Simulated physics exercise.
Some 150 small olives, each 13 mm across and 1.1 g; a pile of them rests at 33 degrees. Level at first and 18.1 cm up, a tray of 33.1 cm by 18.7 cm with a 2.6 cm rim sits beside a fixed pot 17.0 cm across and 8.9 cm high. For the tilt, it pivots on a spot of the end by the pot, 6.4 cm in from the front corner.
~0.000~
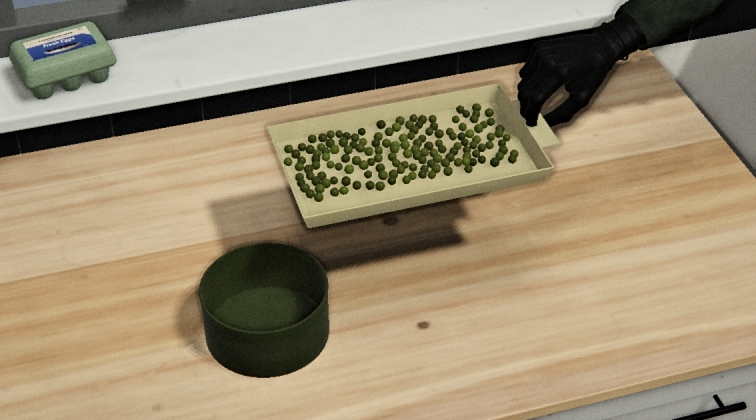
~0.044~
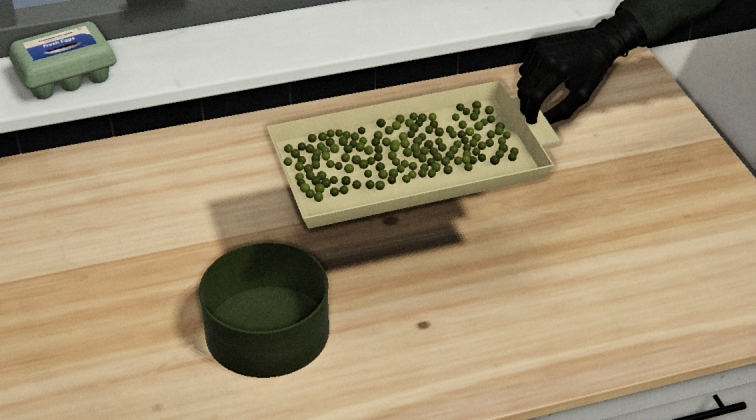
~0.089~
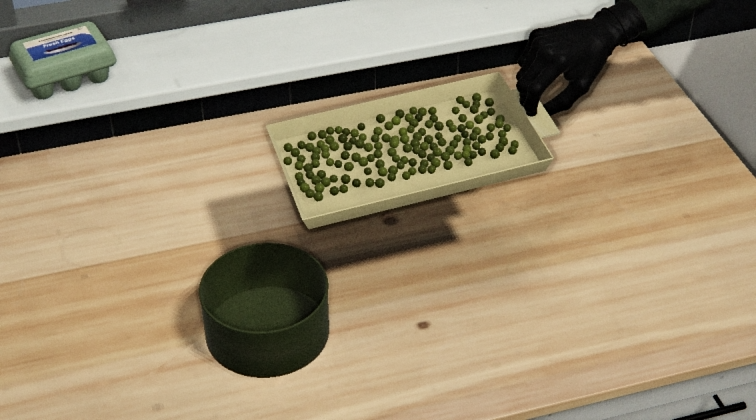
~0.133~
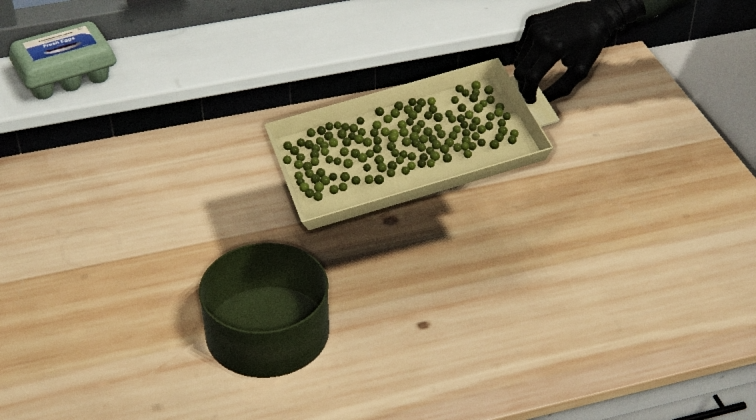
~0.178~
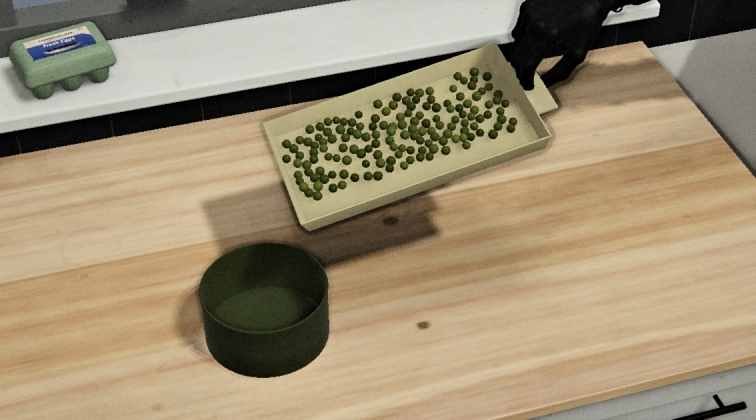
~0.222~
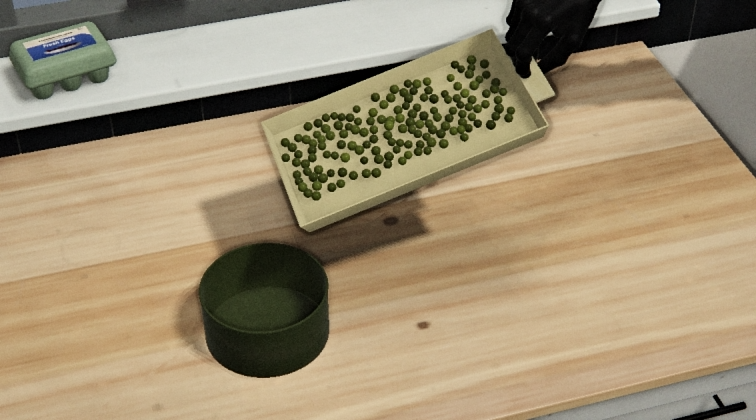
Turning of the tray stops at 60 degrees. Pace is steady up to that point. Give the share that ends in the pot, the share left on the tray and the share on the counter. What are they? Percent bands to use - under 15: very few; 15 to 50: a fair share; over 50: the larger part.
Pot - a fair share, left on the tray - the larger part, counter - very few.
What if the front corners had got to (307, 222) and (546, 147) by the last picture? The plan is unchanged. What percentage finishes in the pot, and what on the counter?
Pot 5; counter 5.
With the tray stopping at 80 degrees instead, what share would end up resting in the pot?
The pot would get around 95 per cent.
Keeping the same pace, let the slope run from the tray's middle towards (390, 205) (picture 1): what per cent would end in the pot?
Roughly 5 per cent.
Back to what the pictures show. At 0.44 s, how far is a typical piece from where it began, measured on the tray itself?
I'd say close to 4 centimetres.
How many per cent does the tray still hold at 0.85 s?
It comes to near 75 per cent.
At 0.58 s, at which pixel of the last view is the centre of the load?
My estimate is roughly (325, 164).
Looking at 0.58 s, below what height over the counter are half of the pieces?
About 24 cm.
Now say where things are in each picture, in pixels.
In the first picture, tray tilt 0 degrees, front corners at (308, 213) and (546, 165); middle of the pieces at (408, 154); pot at (264, 286).
In the second picture, tray tilt 1 degrees, front corners at (308, 213) and (546, 163); middle of the pieces at (408, 152).
In the third picture, tray tilt 3 degrees, front corners at (307, 214) and (546, 156), lowest corner left front; middle of the pieces at (407, 148).
In the fourth picture, tray tilt 8 degrees, front corners at (306, 216) and (545, 145), lowest corner left front; middle of the pieces at (406, 142).
In the fifth picture, tray tilt 12 degrees, front corners at (305, 218) and (543, 134), lowest corner left front; middle of the pieces at (405, 135).
In the sixth picture, tray tilt 17 degrees, front corners at (305, 220) and (541, 124), lowest corner left front; middle of the pieces at (389, 126); pot at (264, 286). The tray's pace is about 105 degrees a second.
After 0.44 s, tilt 39 degrees; the tray holds 100 %, the pot 0 %.
After 0.58 s, tilt 54 degrees; the tray holds 100 %, the pot 0 %.
Then, at 0.85 s, tilt 60 degrees; the tray holds 75 %, the pot 10 %.
In the end, at 1.6 s, pot 35 %, tray 65 %, counter 0 %.
